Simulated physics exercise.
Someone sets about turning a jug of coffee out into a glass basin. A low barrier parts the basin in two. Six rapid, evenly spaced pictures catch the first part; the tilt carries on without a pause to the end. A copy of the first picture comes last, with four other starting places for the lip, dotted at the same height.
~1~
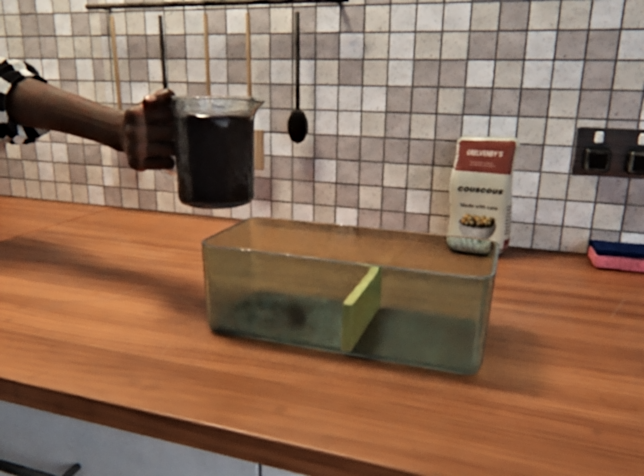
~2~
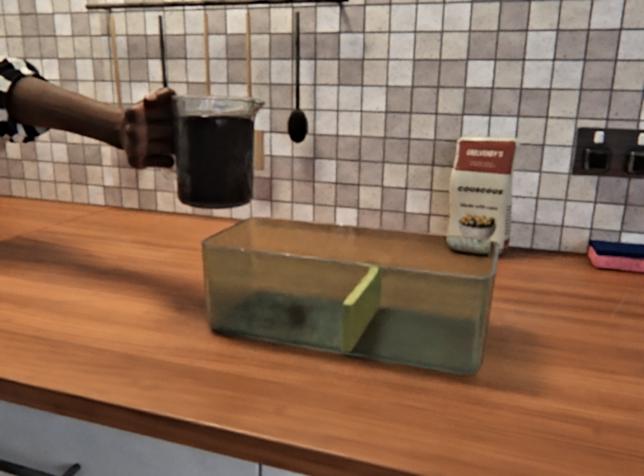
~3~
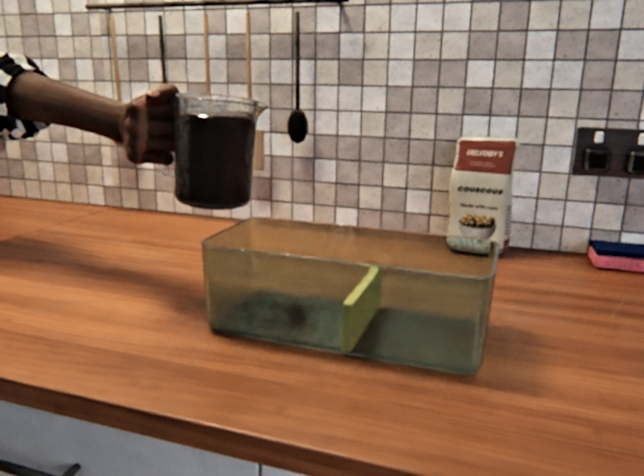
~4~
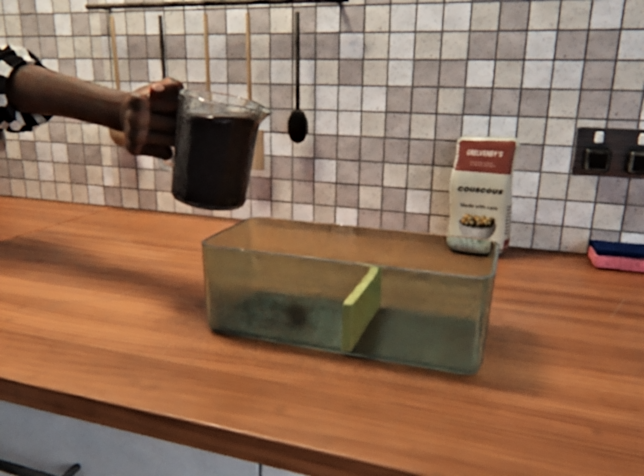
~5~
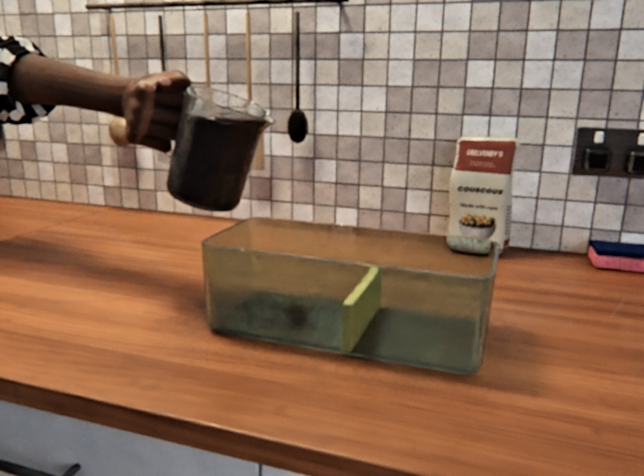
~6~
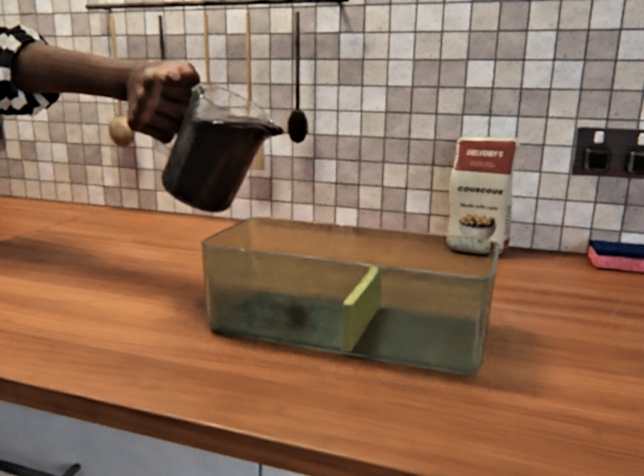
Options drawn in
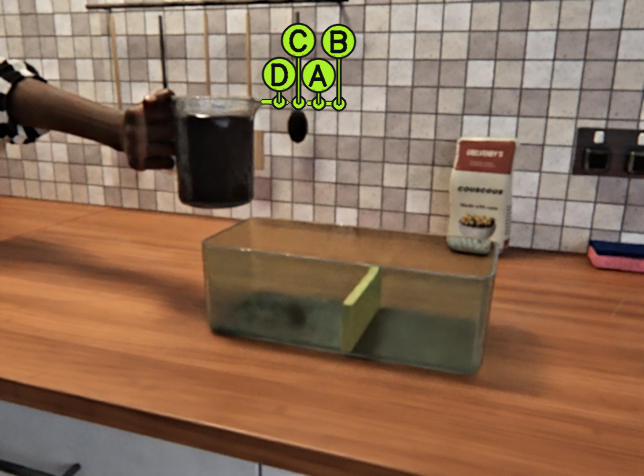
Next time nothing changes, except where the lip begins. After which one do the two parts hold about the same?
Go for A.
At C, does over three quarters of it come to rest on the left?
Yes, it does.
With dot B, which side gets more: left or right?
The right one.
On the marked copy, A at (318, 103); B at (338, 103); C at (298, 102); D at (279, 102).
With A, about 48 % ends left of the wall and 52 % right of it.
With B, about 20 % ends left of the wall and 80 % right of it.
With C, about 85 % ends left of the wall and 13 % right of it.
With D, about 97 % ends left of the wall and 2 % right of it.
